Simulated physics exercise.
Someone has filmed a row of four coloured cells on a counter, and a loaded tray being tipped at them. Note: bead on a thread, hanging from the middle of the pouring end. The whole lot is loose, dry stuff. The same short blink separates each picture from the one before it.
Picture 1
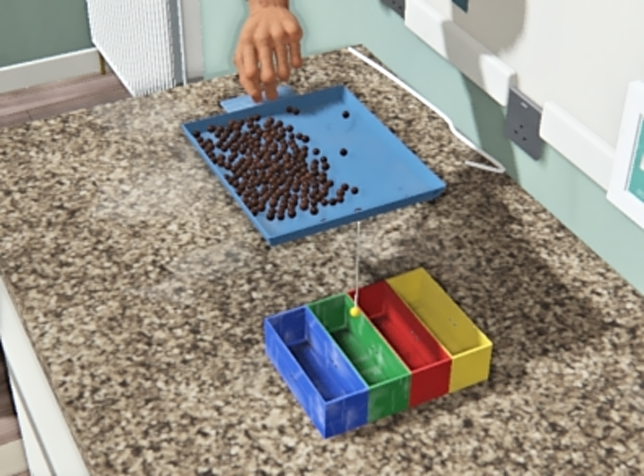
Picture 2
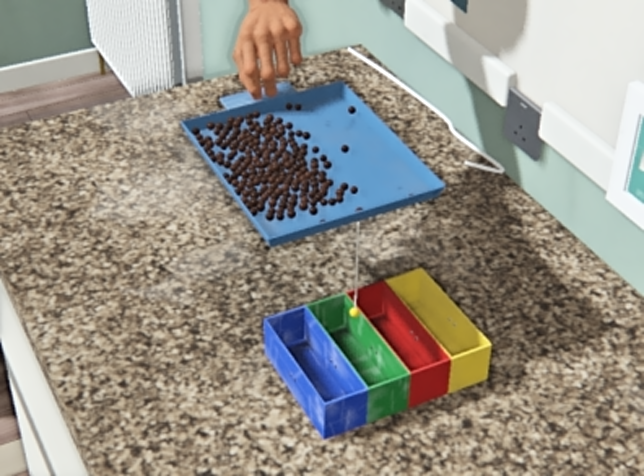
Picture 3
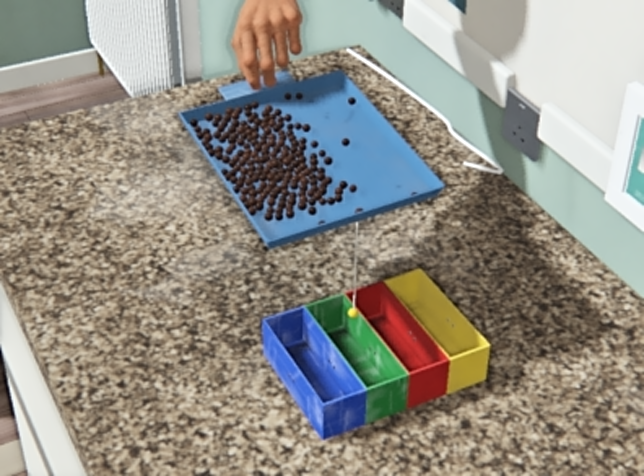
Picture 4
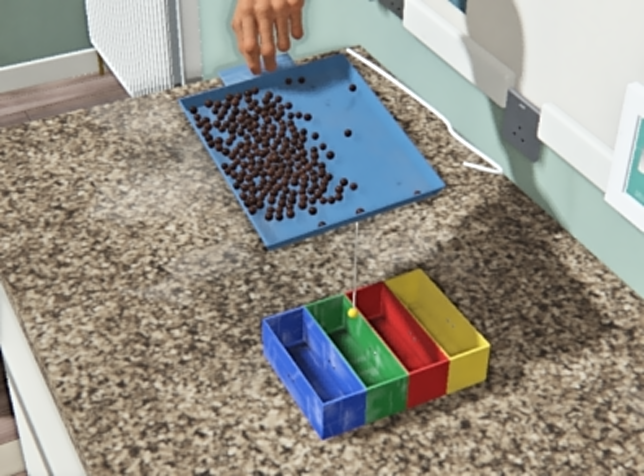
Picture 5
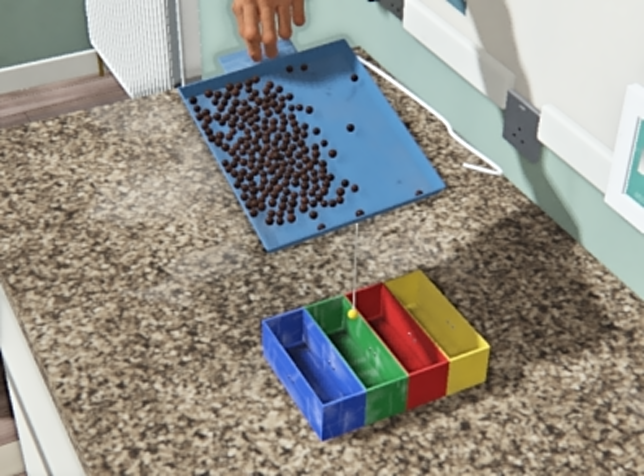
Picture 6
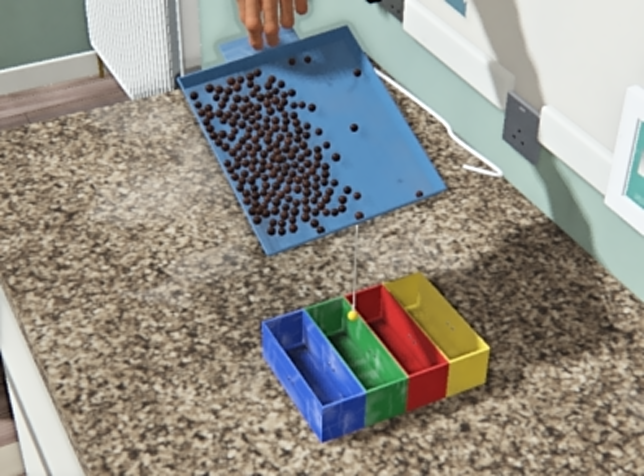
A hand tilts a blue tray of small brown balls toward four coloured compartments on a counter.
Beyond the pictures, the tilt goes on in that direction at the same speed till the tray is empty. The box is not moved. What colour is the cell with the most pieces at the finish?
It is blue.
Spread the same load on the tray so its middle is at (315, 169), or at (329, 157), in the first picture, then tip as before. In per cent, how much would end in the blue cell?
First case: Some 30 %; second case: Some 30 %.
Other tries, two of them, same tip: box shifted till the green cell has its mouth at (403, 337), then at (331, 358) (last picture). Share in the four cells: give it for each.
10 %, 80 %.
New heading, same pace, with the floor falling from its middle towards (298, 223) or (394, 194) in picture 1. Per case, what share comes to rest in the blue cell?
In order: About 20, then 0 percent.
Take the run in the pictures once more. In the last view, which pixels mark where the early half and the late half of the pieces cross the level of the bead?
I'd say close to (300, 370) at first and close to (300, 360) later on.
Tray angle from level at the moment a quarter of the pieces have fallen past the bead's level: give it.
Approx. reading: About 75°.
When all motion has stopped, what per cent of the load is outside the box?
Estimate: Around 60 percent.
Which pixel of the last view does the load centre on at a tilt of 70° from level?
Somewhere around pixel (301, 260) in the last picture.
Soon, tray tipped steeply; about half on the tray; a small part in the blue cell; a stray few in the red cell; a stray few in the green cell; about a third falling or outside the box.
A while on, tray tipped past a quarter turn; about a third in the blue cell; a small part in the green cell; a stray few in the red cell; a stray few in the yellow cell; about half falling or outside the box.
Towards the end, tray tipped past a quarter turn; about a third in the blue cell; a small part in the green cell; a stray few in the red cell; a stray few in the yellow cell; about half falling or outside the box.
Finally, tray tipped past a quarter turn; about a third in the blue cell; a small part in the green cell; a stray few in the red cell; a stray few in the yellow cell; about half outside the box.
